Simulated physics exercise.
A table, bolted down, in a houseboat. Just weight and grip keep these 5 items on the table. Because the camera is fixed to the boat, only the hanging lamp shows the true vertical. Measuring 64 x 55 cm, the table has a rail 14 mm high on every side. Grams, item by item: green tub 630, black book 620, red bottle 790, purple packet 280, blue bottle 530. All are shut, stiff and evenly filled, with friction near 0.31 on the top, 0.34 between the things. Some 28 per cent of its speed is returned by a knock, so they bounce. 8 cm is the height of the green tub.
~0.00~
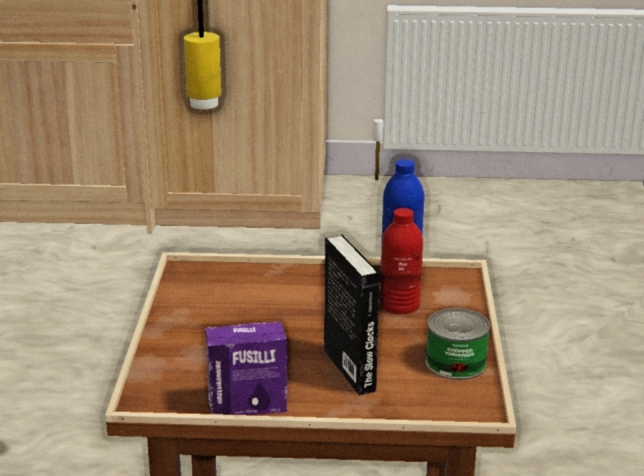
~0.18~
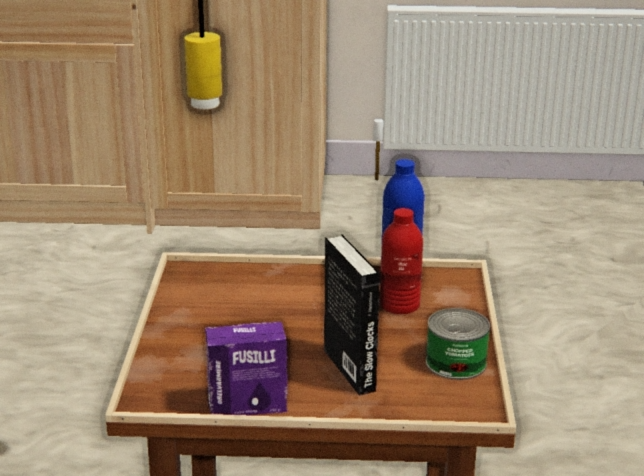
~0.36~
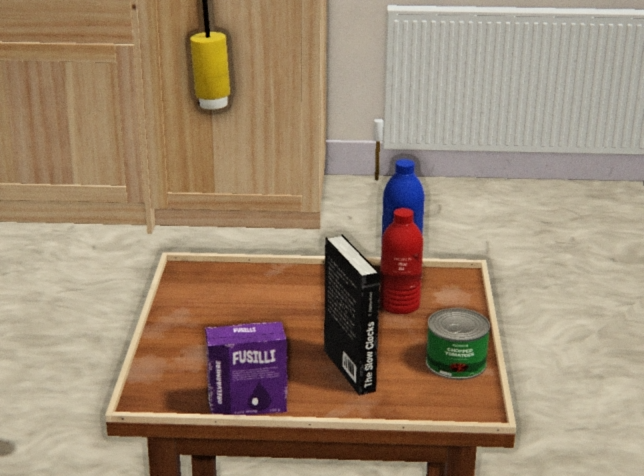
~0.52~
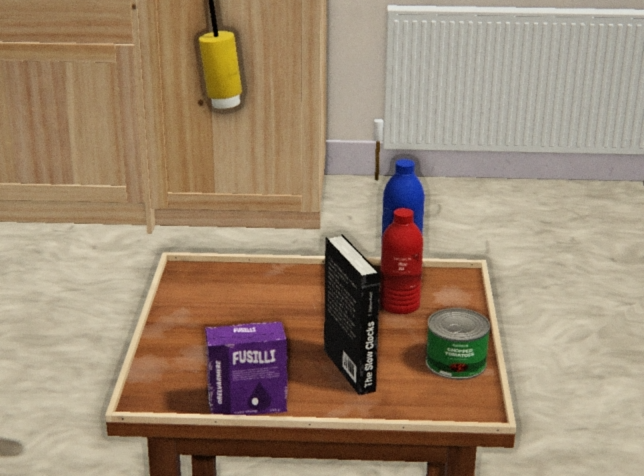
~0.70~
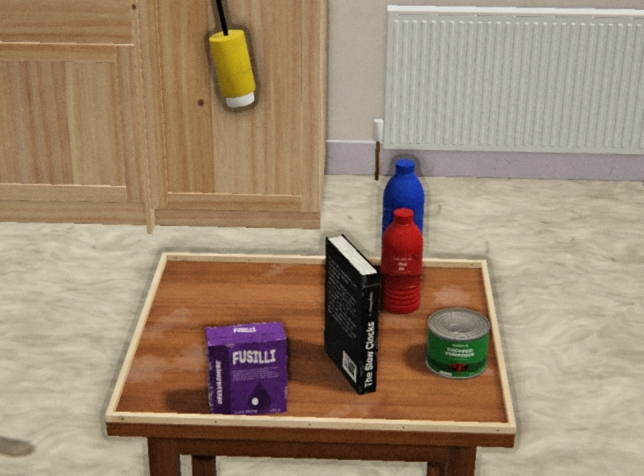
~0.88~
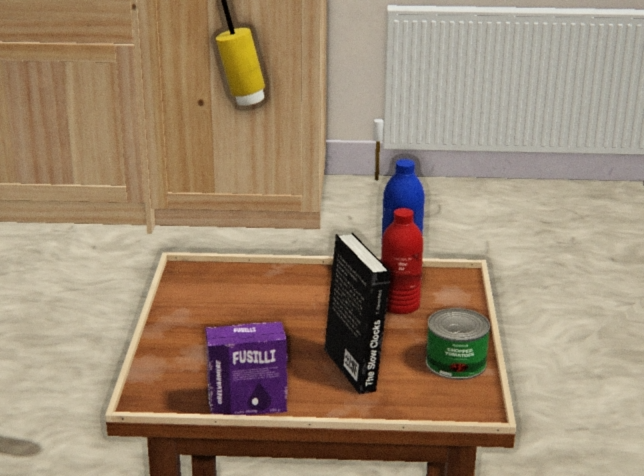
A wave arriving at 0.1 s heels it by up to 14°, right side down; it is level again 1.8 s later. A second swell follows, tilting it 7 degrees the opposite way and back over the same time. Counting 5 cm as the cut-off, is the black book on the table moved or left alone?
It is moved.
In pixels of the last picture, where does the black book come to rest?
Near (412, 294).
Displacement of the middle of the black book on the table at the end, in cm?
About 19 cm.
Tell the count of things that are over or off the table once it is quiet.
1.
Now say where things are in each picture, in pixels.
In the first picture, boat level; black book (351, 314); green tub (457, 343).
In the second picture, boat level; purple packet (247, 370).
In the third picture, floor tilted 3°, right side down; green tub (457, 343); red bottle (402, 259).
In the fourth picture, floor tilted 6°, right side down; purple packet (247, 370).
In the fifth picture, floor tilted 10°, right side down; green tub (457, 343); red bottle (402, 259).
In the sixth picture, floor tilted 13°, right side down; black book (356, 313) 5° off its base; purple packet (247, 370).
After 1.08 s, floor tilted 14°, right side down; black book 37° off its base near (389, 313).
After 1.28 s, floor tilted 11°, right side down; black book on its side near (416, 308); green tub moved 2 cm.
After 2.08 s, boat level; black book on its side near (412, 294); green tub moved 2 cm.
In the end (4.2 s), toppled on the table, black book; the other 4 under 5 cm from the start. At the end, from the last picture's camera, black book near (412, 293).
